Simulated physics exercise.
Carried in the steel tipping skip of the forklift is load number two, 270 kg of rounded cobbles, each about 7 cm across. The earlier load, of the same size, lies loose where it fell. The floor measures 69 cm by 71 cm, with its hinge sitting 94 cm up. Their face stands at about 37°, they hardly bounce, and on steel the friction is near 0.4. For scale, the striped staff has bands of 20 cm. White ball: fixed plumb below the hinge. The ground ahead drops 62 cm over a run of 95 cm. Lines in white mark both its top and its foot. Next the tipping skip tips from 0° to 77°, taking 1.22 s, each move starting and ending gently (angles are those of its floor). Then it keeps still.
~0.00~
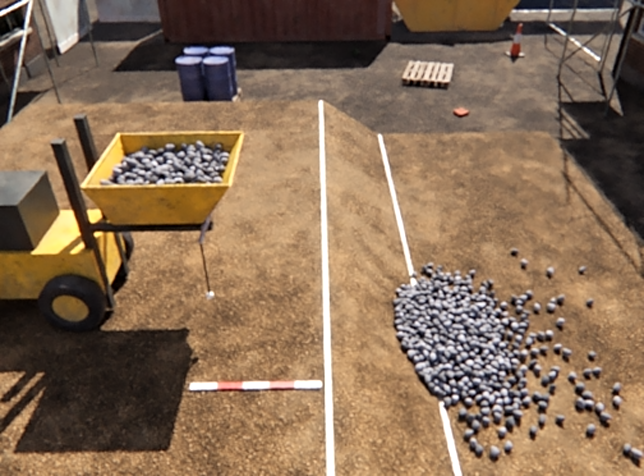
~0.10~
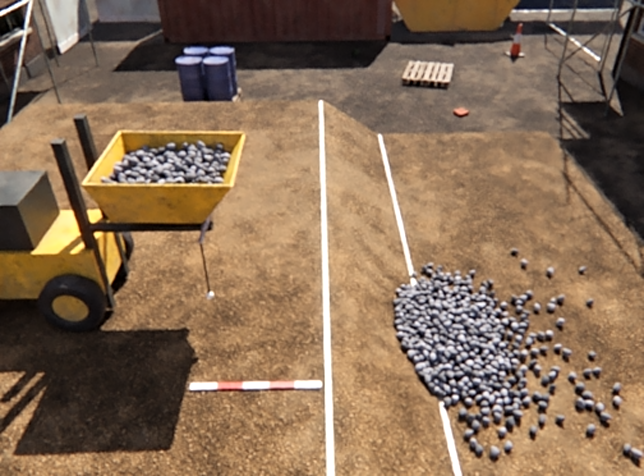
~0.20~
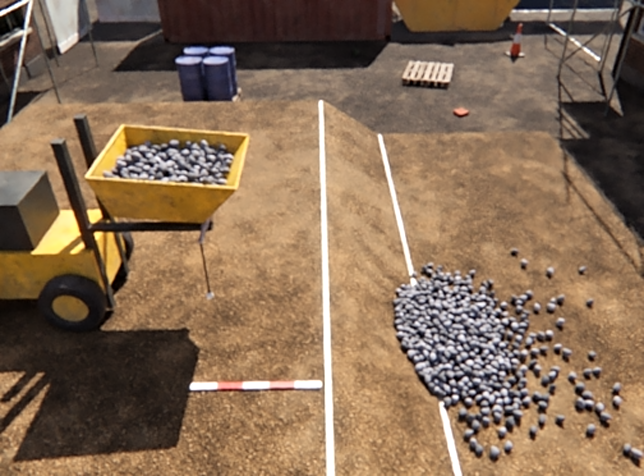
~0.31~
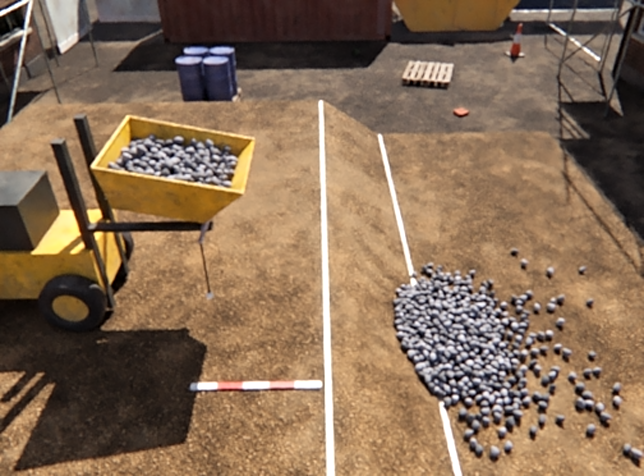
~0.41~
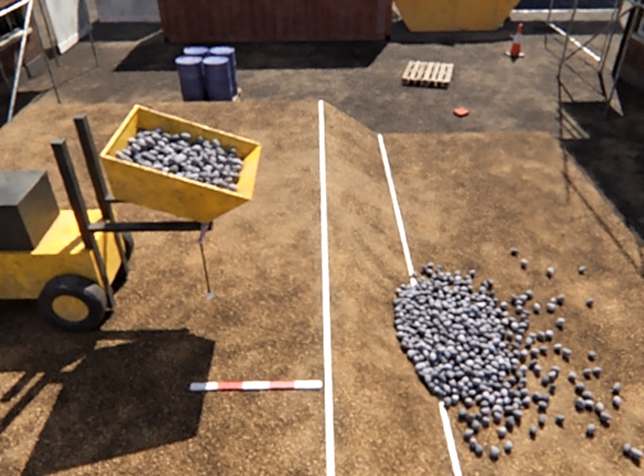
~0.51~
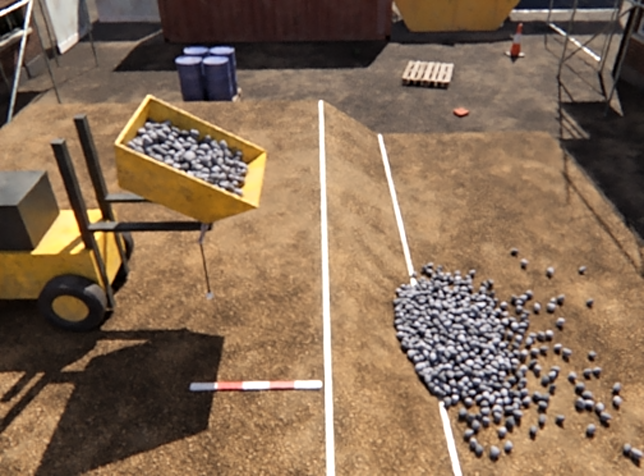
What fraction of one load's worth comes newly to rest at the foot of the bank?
About 33 per cent of a load.
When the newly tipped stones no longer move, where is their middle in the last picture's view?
Their middle is at about (402, 321).
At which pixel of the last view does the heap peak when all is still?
I'd put the top near (307, 284).
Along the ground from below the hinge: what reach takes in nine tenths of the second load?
I'd estimate about 220 cm.
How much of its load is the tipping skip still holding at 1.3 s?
Around 65 in a hundred.
After 0.9 s the floor is at 65°; in per cent of one load, 100 in the tipping skip, 16 on the top or the slope, 83 at the foot of the bank; the foremost stones are at (593, 326).
After 1.3 s the floor is at 77°; in per cent of one load, 66 in the tipping skip, 50 on the top or the slope, 83 at the foot of the bank; the foremost stones are at (593, 326).
After 1.7 s the floor is at 77°; in per cent of one load, 26 in the tipping skip, 90 on the top or the slope, 83 at the foot of the bank; the foremost stones are at (593, 326).
After 4.0 s the floor is at 77°; in per cent of one load, 0 in the tipping skip, 83 on the top or the slope, 116 at the foot of the bank; the foremost stones are at (597, 319). Net gain at the foot of the bank, 33.
